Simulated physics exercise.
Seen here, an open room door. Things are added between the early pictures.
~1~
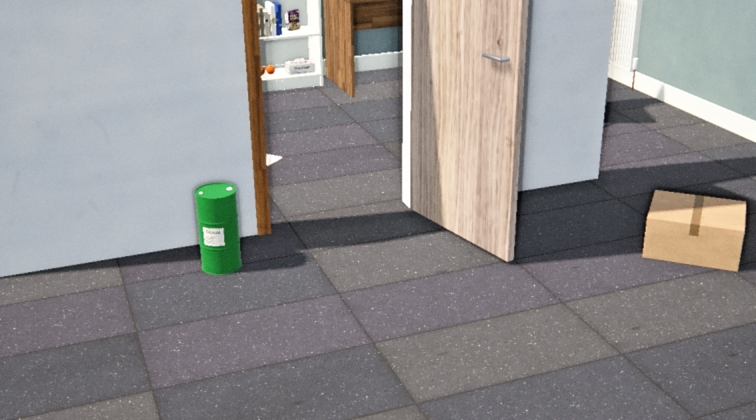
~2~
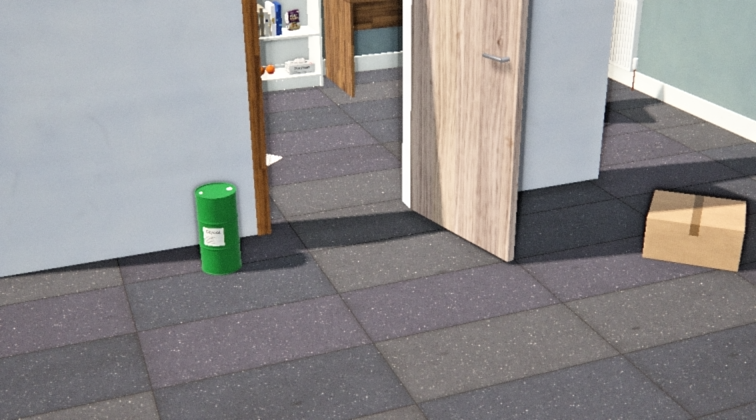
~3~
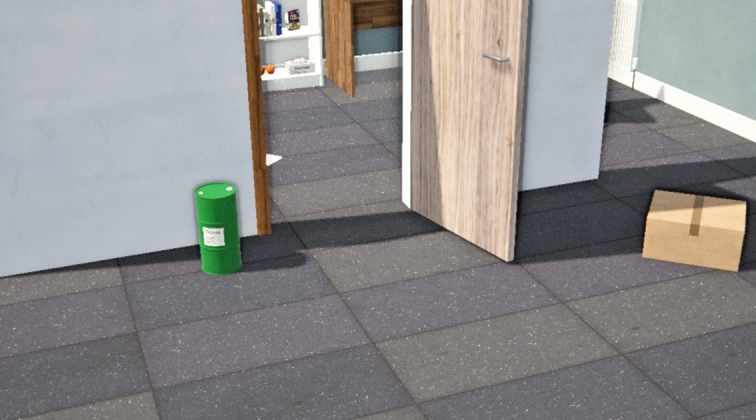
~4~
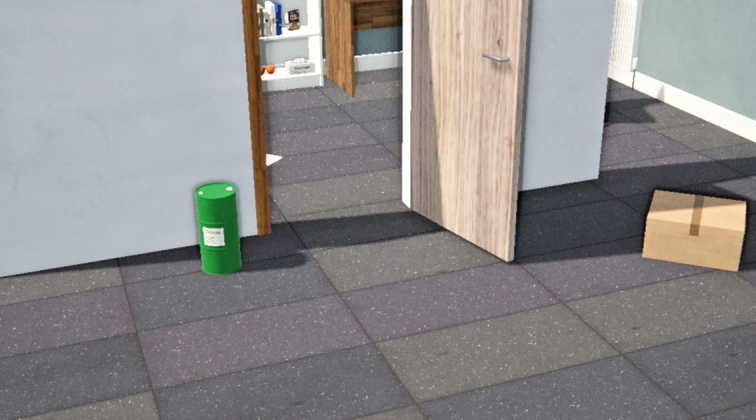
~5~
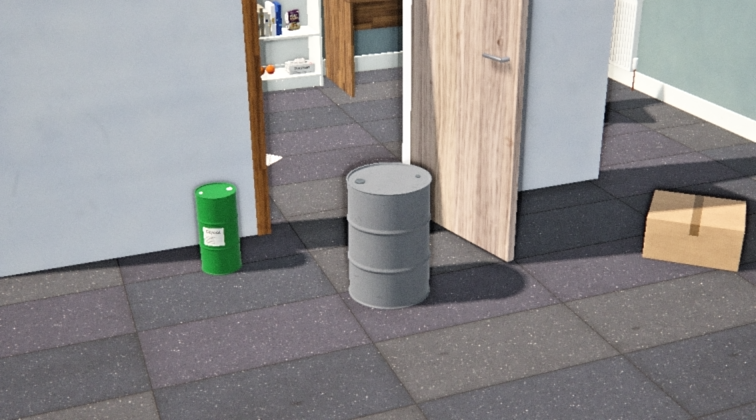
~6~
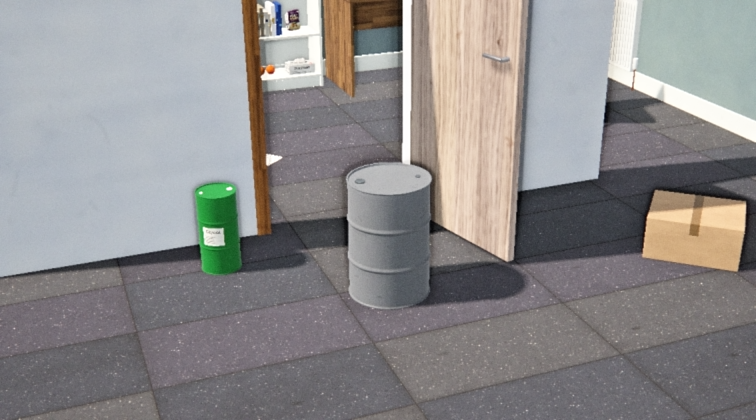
A wooden door stood wide open and still, with a small green canister to its left and a cardboard box to its right, before a grey drum suddenly appeared in front of the doorway.
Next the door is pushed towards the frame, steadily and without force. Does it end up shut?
Outcome: The door is blocked.
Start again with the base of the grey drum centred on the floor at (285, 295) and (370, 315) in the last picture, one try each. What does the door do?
First, it closes; second, it reaches the frame.
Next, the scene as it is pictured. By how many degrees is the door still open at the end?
Some 70° open.
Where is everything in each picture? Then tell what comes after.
The first frame shows door wide open and still; green canister (219, 229).
The second frame shows door wide open and still; green canister (219, 229).
The third frame shows door wide open and still; green canister (219, 229).
The fourth frame shows door wide open and still; green canister (219, 229).
The fifth frame shows door wide open and still; green canister (219, 229).
The sixth frame shows door wide open and still; grey drum (389, 235); green canister (219, 229).
Then, 0.50 s on from there, door at 95°.
Then, 0.70 s on from there, door at 87°.
Then, 1.00 s on from there, door at 73°.
In the end, door at 72°; both unmoved. At the end, from the last picture's camera, grey drum near (389, 235).
